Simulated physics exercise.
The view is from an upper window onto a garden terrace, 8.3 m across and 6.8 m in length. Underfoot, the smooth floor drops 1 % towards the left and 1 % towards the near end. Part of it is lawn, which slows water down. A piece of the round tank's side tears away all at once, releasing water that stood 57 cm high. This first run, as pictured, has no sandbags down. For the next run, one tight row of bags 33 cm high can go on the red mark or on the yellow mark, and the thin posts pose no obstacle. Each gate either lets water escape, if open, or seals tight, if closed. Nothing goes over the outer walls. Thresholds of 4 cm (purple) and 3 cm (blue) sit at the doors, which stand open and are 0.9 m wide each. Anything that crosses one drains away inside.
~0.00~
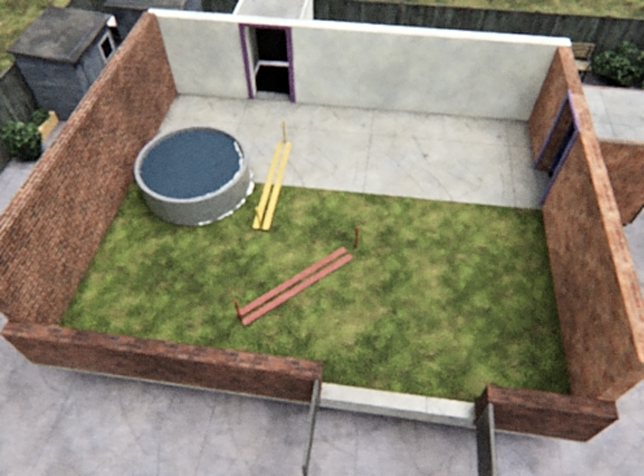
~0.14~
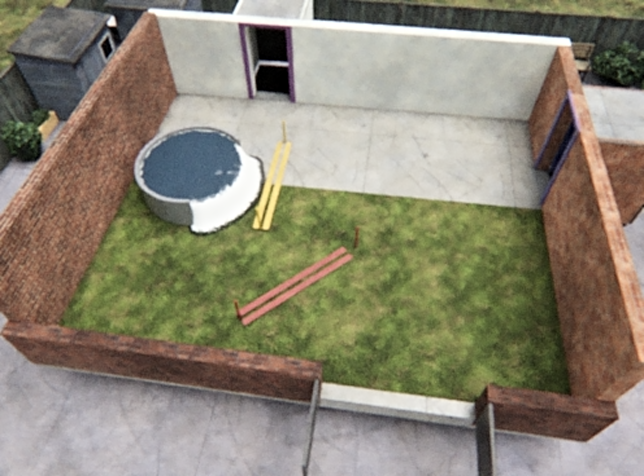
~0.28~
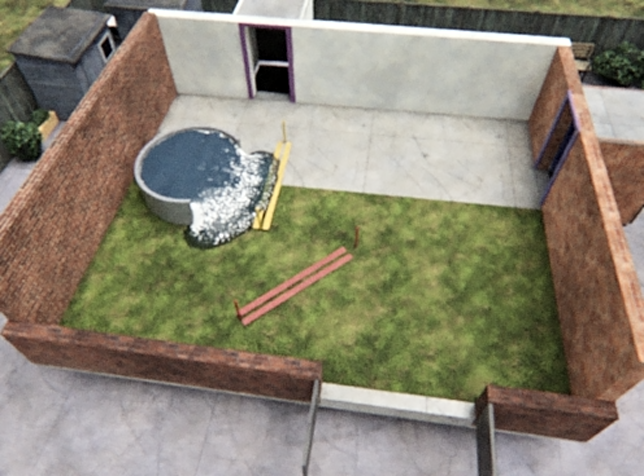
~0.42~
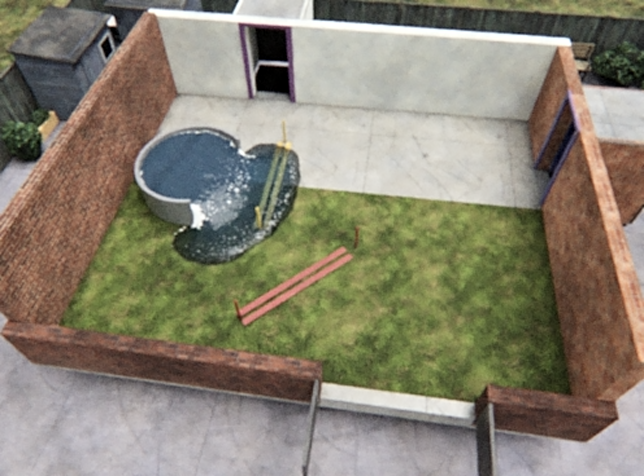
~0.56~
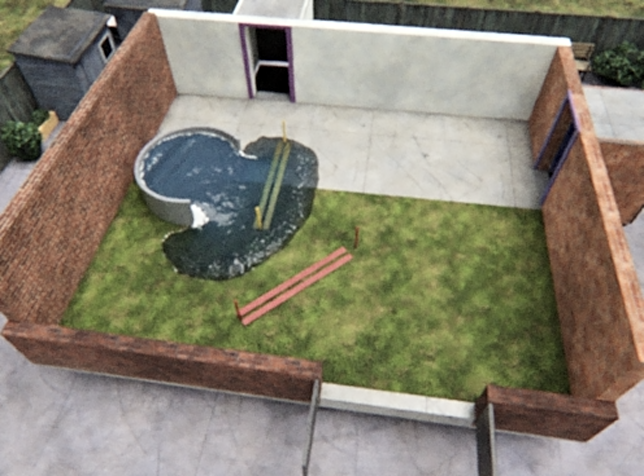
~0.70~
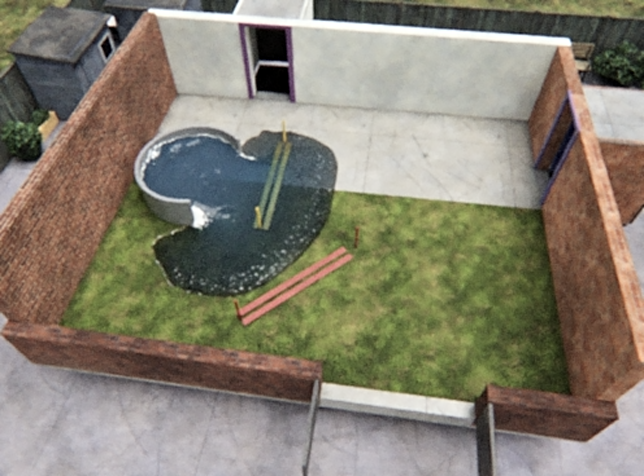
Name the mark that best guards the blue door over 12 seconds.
The yellow mark.
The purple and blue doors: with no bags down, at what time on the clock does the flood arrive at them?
Purple: 2.2 s; blue: 3.2 s.
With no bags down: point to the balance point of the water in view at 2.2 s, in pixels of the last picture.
I'd say somewhere about (278, 211).
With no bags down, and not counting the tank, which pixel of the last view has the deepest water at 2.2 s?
(236, 210) or thereabouts.
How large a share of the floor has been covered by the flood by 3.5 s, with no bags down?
I'd guess around 65 in a hundred.
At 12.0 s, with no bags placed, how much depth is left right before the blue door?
Depth reading: Near 0.5 cm.
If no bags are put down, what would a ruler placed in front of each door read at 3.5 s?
So purple stands at 1 cm, while blue stands at 3 cm.
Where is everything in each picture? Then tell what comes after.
In the first frame, still water, 57 cm deep, in the round tank at (193, 164).
In the second frame, the front is at (195, 230), 1.2 m from the gap at (241, 193); 0.5 m2 of floor is under water; 57 cm left at the back of the round tank.
In the third frame, water pours out at (241, 194) and has run 1.4 m, to (193, 243); typically 9 cm deep outside, 57 cm at the round tank's back.
In the fourth frame, the front is at (189, 256), 1.7 m from the gap at (241, 194); 3.3 m2 of floor is under water; 57 cm left at the back of the round tank.
In the fifth frame, water pours out at (241, 195) and has run 1.9 m, to (184, 269); typically 6 cm deep outside, 55 cm at the round tank's back.
In the sixth frame, water pours out at (241, 195) and has run 2.2 m, to (190, 288); typically 5 cm deep outside, 45 cm at the round tank's back.
After 1.4 s water covers 30 % of the floor and is deepest (19 cm) near (236, 210) in the run without bags; in at the blue door, 0 L with no bags, 0 L with the row on red, 0 L on yellow.
After 2.2 s water covers 45 % of the floor and is deepest (12 cm) near (236, 210) in the run without bags; in at the blue door, 0 L with no bags, 0 L with the row on red, 0 L on yellow.
After 3.5 s water covers 65 % of the floor and is deepest (10 cm) near (286, 377) in the run without bags; in at the blue door, 0 L with no bags, 0 L with the row on red, 0 L on yellow.
After 7.0 s water covers 85 % of the floor and is deepest (8 cm) near (48, 345) in the run without bags; in at the blue door, 25 L with no bags, 38 L with the row on red, 0 L on yellow.
After 12.0 s water covers 80 % of the floor and is deepest (8 cm) near (48, 345) in the run without bags; in at the blue door, 27 L with no bags, 41 L with the row on red, 0 L on yellow.
